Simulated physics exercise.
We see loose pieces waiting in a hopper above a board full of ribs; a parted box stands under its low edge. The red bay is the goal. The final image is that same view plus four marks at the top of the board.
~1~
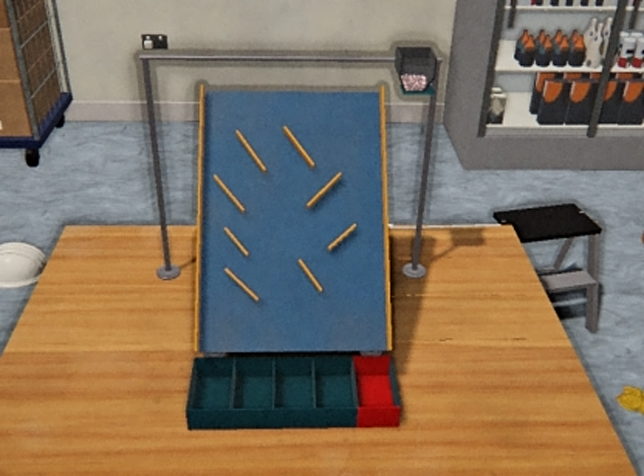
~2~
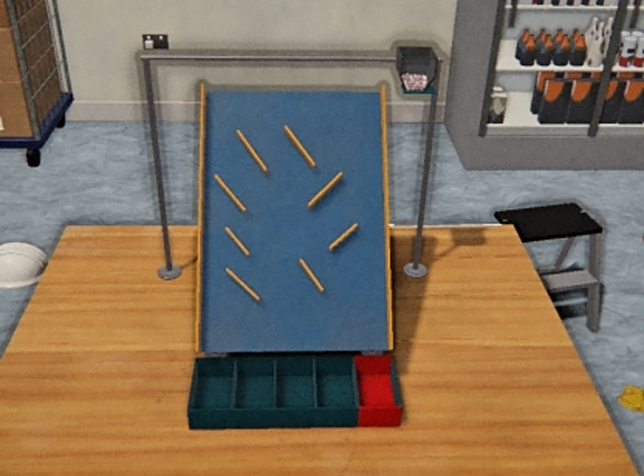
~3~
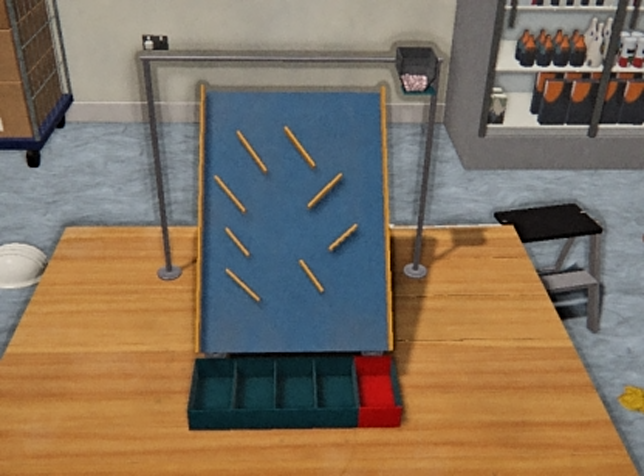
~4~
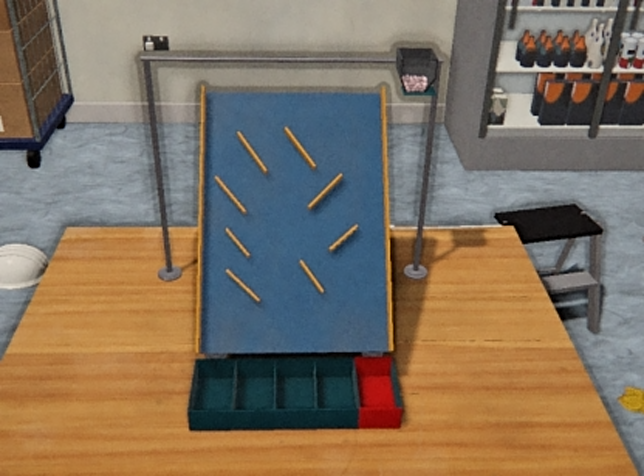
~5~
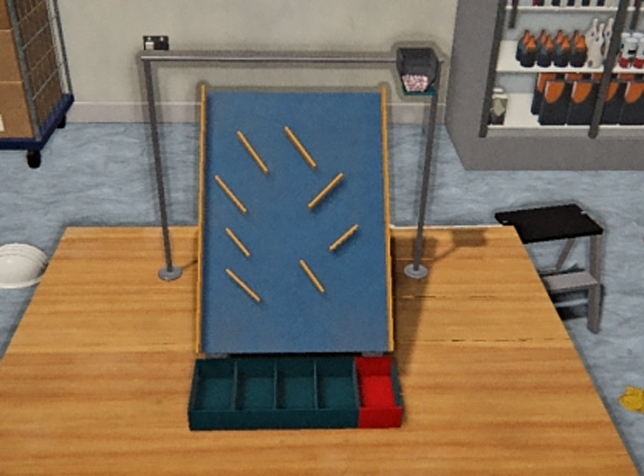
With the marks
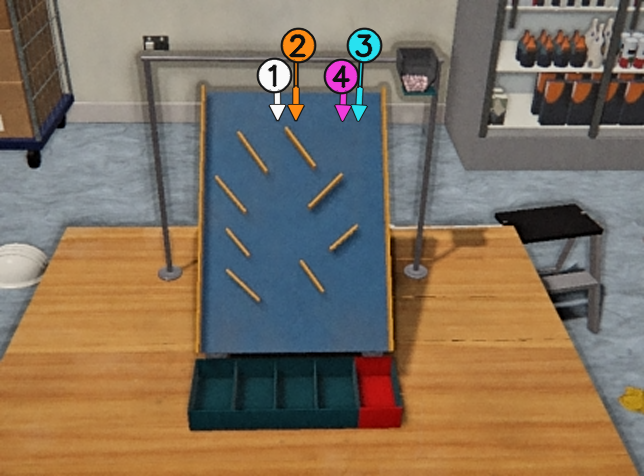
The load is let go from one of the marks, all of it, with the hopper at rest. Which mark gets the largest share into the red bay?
3 works best here.
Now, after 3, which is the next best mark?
That is mark 4.
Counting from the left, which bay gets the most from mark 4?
The fifth.
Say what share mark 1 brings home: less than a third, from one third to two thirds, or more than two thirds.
Less than a third.
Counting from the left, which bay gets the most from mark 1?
The third.
On the marked copy, mark 1 meets the board at (277, 114); mark 2 meets the board at (295, 114); mark 3 meets the board at (358, 115); mark 4 meets the board at (342, 115).
With 1, about a quarter in the red bay, about two thirds in other bays, a small part outside the box.
With 2, a stray few in the red bay, most in other bays, a small part outside the box.
With 3, about half in the red bay, about a third in other bays, a small part outside the box.
With 4, about a third in the red bay, about half in other bays, about a quarter outside the box.
